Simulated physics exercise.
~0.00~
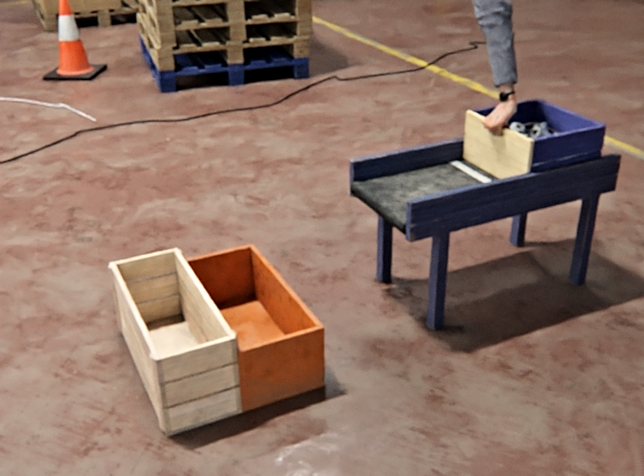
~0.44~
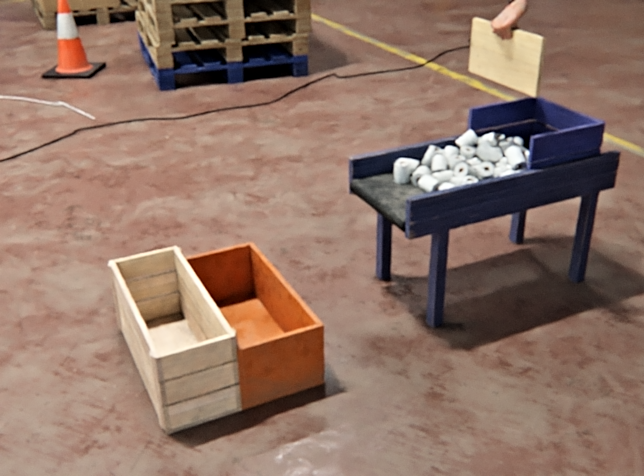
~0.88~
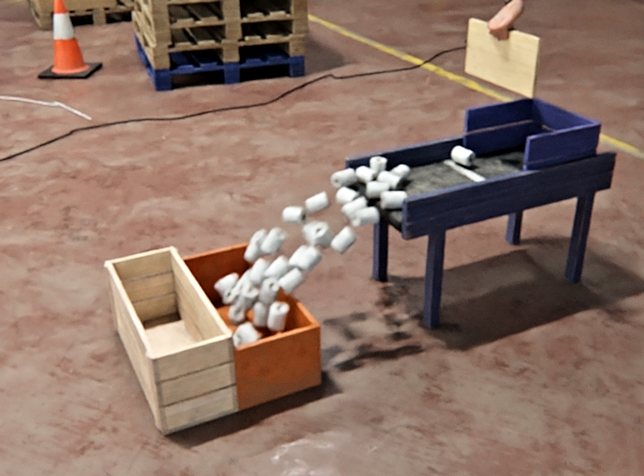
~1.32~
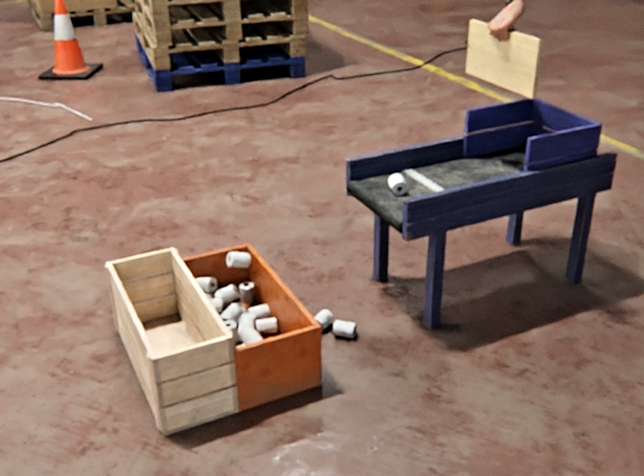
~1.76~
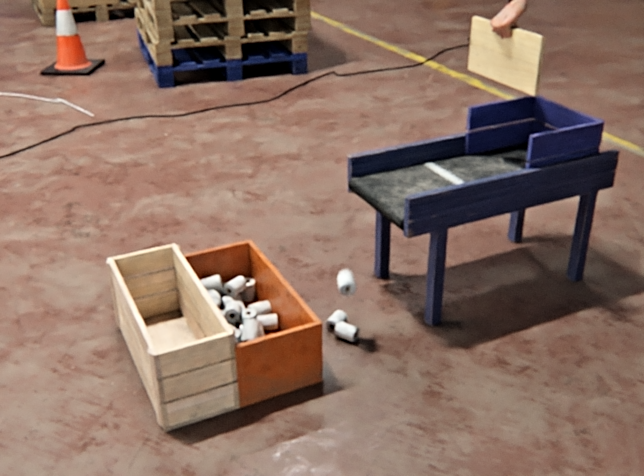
White rolls slide off a blue belt into an orange tote, with three landing short.
